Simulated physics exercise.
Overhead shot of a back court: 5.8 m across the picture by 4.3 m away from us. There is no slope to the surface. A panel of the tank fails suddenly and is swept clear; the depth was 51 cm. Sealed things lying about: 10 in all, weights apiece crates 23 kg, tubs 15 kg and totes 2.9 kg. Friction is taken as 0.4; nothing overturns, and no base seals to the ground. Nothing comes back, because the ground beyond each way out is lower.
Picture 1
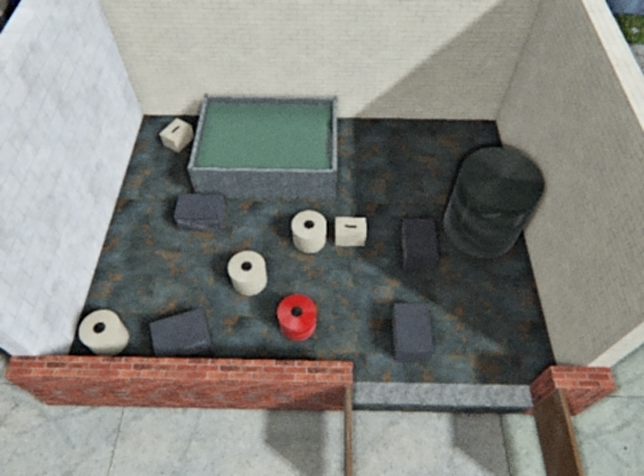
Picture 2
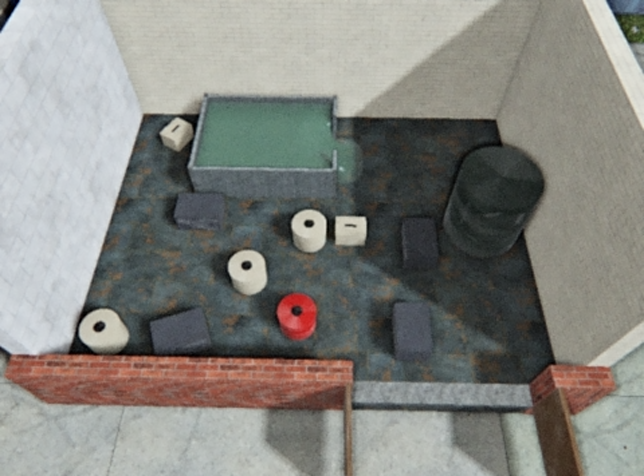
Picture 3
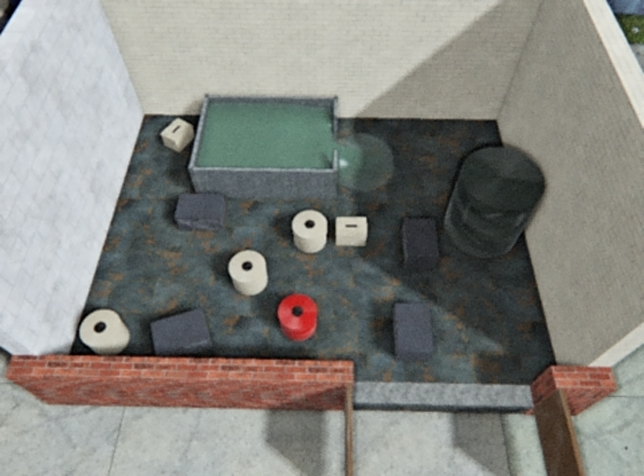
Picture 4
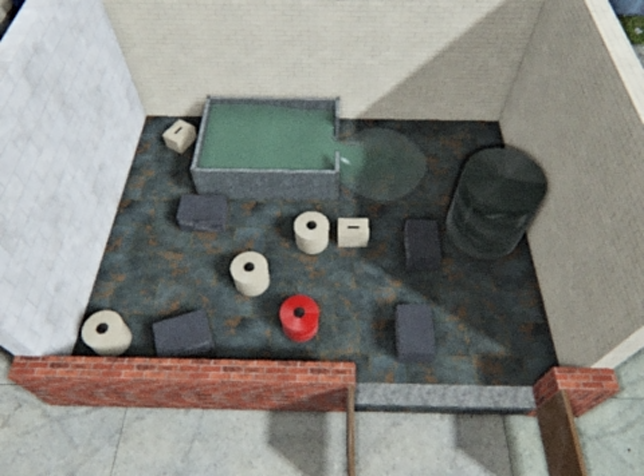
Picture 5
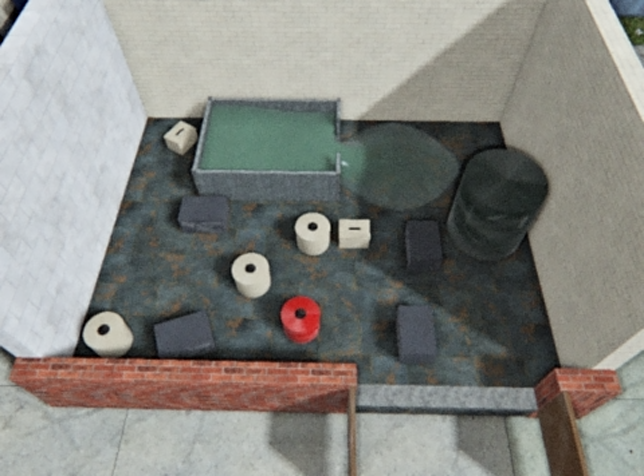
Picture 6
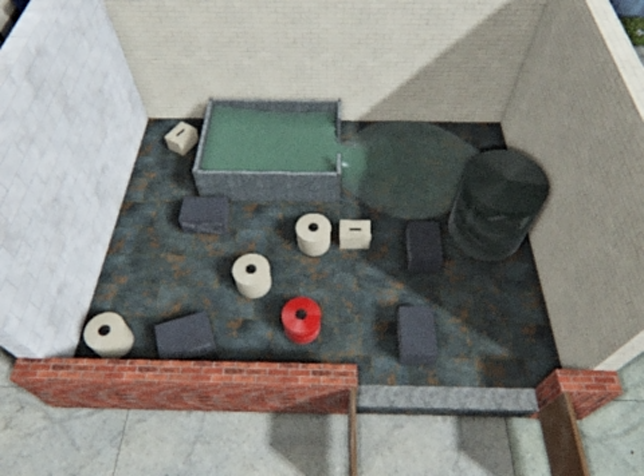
The clip shows a walled court from above, with a tank of green water, scattered pale and dark containers and a red tub. Water leaves the tank's right side and spreads rightward across the floor, while the containers stay still.
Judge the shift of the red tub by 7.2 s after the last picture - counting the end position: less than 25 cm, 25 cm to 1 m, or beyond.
Its displacement will be small.
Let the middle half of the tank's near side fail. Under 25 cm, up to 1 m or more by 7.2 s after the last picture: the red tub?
Result: The red tub goes a long way.
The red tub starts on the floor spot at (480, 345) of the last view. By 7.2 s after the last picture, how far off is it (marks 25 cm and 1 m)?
Short answer: It hardly moves.
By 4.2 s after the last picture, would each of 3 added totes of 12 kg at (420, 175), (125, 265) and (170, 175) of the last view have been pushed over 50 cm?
Going through them in the order asked, they come out clear of the mark, shy of the mark and shy of the mark.
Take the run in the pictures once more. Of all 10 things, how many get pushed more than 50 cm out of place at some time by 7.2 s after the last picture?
The count comes to 1.
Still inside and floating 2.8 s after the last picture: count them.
At that time, 0.
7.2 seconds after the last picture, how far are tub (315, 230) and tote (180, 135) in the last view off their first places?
Lab note - net shifts in order: 0 cm; 0 cm.
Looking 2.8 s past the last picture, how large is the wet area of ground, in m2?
I'd estimate close to 12 m2.
Then, 0.9 s after the last picture the red tub is near (301, 315), 0.0 m from its start, aground; 0 of 10 are out; 0 afloat.
Then, 2.8 s after the last picture the red tub is near (301, 315), 0.0 m from its start, aground; 0 of 10 are out; 0 afloat.
Then, 4.8 s after the last picture the red tub is near (301, 315), 0.0 m from its start, aground; 0 of 10 are out; 1 afloat.
Then, 7.2 s after the last picture the red tub is near (301, 315), 0.0 m from its start, aground; 0 of 10 are out; 1 afloat.
